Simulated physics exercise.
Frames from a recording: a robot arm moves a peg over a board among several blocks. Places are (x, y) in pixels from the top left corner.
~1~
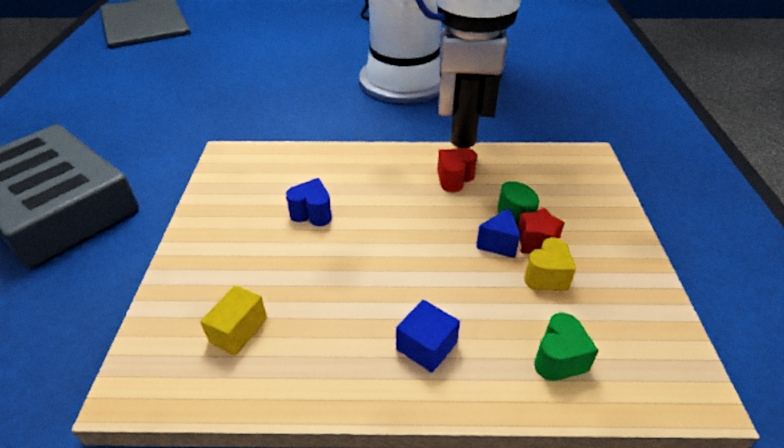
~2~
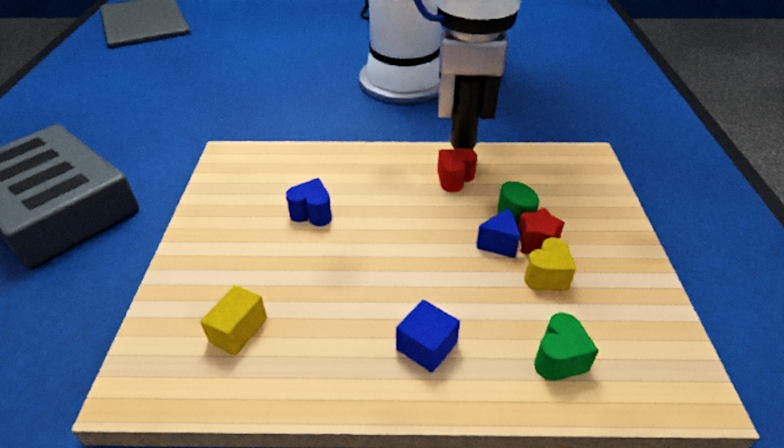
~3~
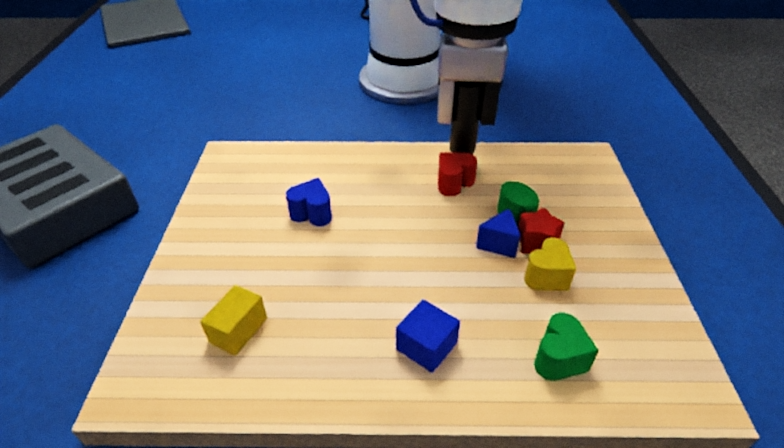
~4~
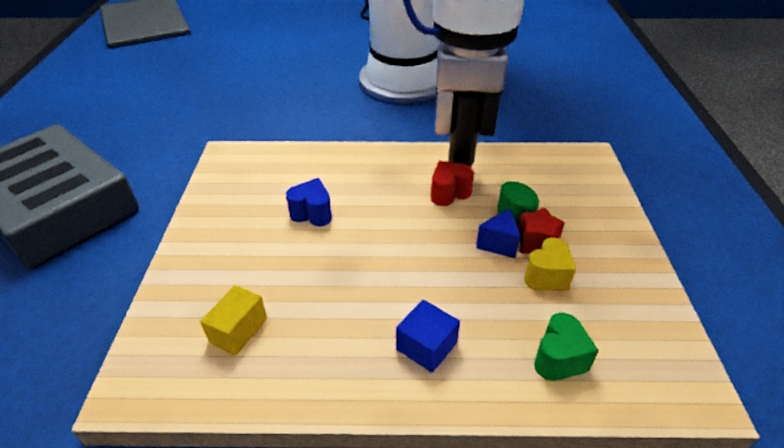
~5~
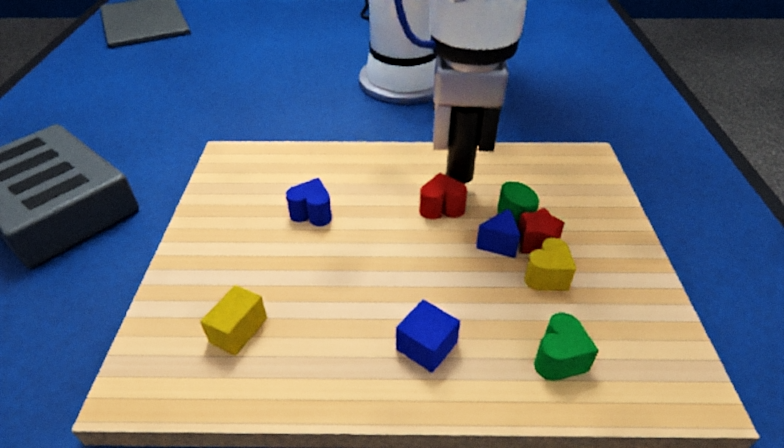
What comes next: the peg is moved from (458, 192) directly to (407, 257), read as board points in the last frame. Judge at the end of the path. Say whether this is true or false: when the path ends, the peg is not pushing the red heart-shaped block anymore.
My answer: False.
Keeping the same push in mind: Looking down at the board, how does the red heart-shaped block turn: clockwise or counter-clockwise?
From overhead, the rotation is clockwise.
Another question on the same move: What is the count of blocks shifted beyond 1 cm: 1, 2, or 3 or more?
One block, no more.
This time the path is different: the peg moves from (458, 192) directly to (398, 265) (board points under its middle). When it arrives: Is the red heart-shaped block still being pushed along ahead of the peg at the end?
It seems so.
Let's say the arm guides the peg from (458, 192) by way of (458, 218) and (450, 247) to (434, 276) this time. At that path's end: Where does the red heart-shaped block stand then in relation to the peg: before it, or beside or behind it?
The red heart-shaped block is left behind or beside.
On the path given first. One third of the way, peg (443, 197); red heart-shaped block (423, 206).
Two thirds of the way, peg (426, 219); red heart-shaped block (401, 228), turned 20° clockwise.
At the end, peg (407, 242); red heart-shaped block (377, 250), turned 30° clockwise; green oval block unmoved.
